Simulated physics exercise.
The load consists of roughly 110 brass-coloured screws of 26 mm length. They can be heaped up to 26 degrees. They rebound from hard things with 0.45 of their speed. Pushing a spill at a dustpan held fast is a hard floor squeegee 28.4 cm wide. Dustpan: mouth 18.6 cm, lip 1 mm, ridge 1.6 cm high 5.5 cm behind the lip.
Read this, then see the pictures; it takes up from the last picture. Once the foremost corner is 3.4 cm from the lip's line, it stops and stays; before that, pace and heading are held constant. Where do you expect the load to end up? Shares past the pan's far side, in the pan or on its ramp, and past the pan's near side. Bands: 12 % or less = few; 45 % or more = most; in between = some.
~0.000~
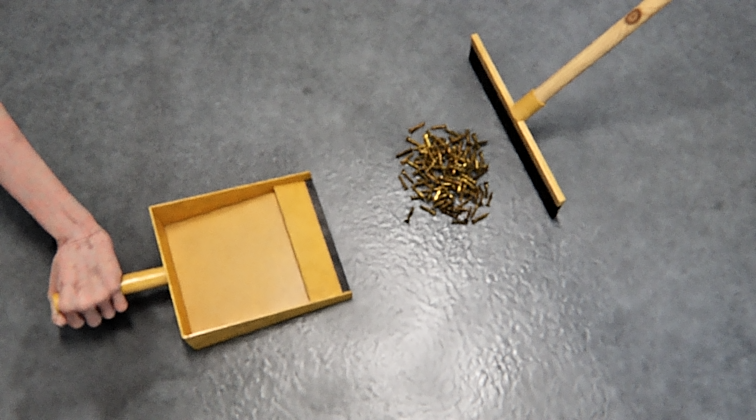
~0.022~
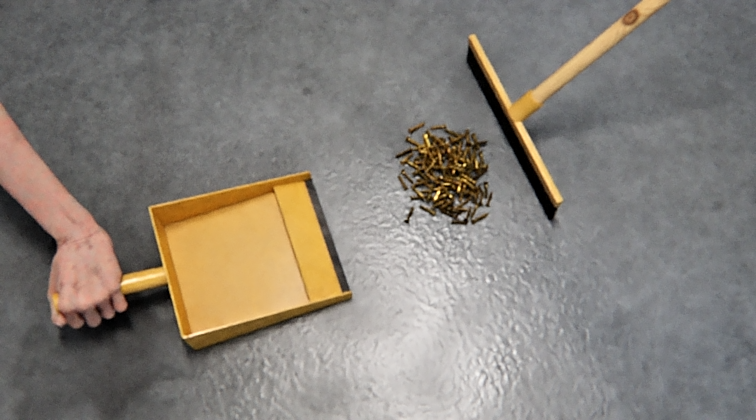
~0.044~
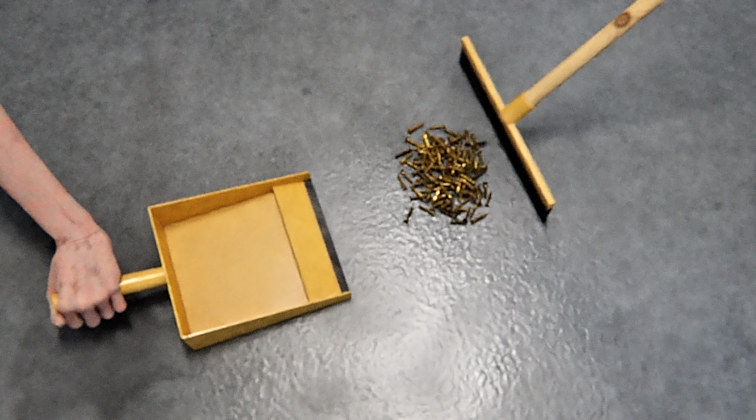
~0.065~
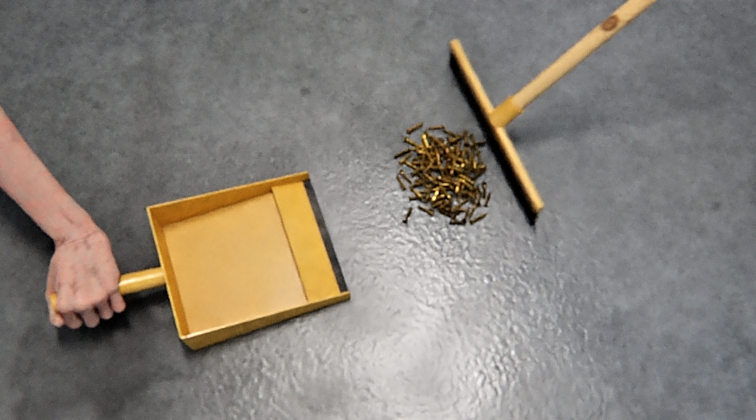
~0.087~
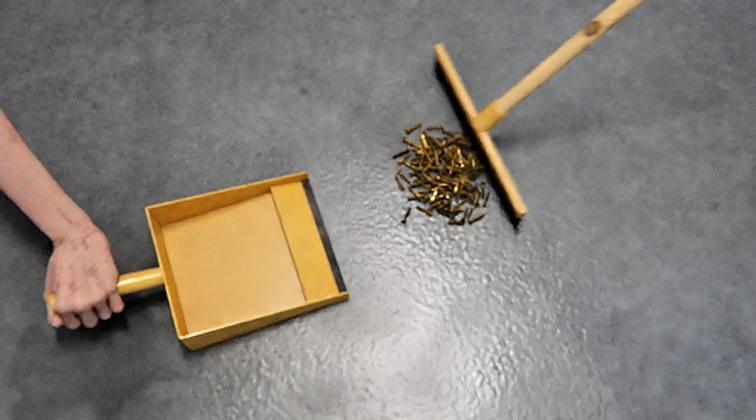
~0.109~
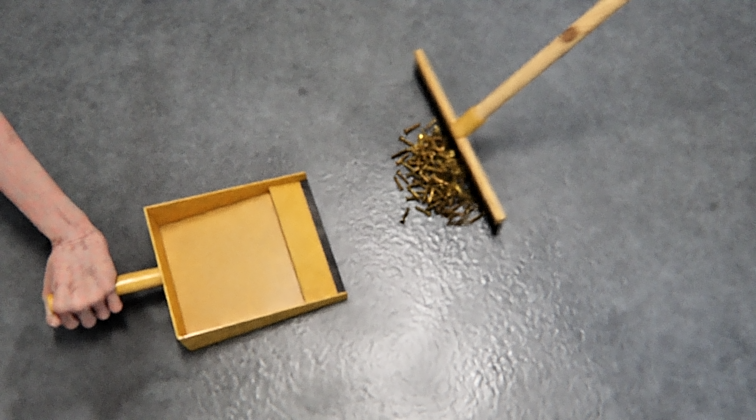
Shares - far side: Some; pan: Most; near side: Few.
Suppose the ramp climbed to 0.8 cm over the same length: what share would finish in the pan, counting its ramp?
Around 65 per cent.
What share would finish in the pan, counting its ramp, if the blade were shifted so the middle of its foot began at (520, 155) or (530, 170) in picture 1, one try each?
About 60 and 55 per cent.
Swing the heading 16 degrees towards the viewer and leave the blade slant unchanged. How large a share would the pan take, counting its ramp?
65 %.
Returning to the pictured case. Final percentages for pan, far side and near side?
Far side 15, pan 55, near side 5.
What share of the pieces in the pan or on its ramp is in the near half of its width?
40 per cent.
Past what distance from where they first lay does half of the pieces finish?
It works out to some 24 cm.
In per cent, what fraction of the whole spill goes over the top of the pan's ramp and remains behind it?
Estimate: About 35 %.
After 0.19 s, middle of the blade 11 cm from the lip; 0 % over the lip, far side 15 %, near side 0 %.
Then, at 0.24 s, middle of the blade 6 cm from the lip; 0 % over the lip, far side 15 %, near side 0 %.
After 0.44 s, middle of the blade 4 cm from the lip; 65 % over the lip, far side 15 %, near side 5 %.
By 1.5 s all is still; far side 15 %, pan 55 %, near side 5 %, in front of the lip or behind the blade 25 %.
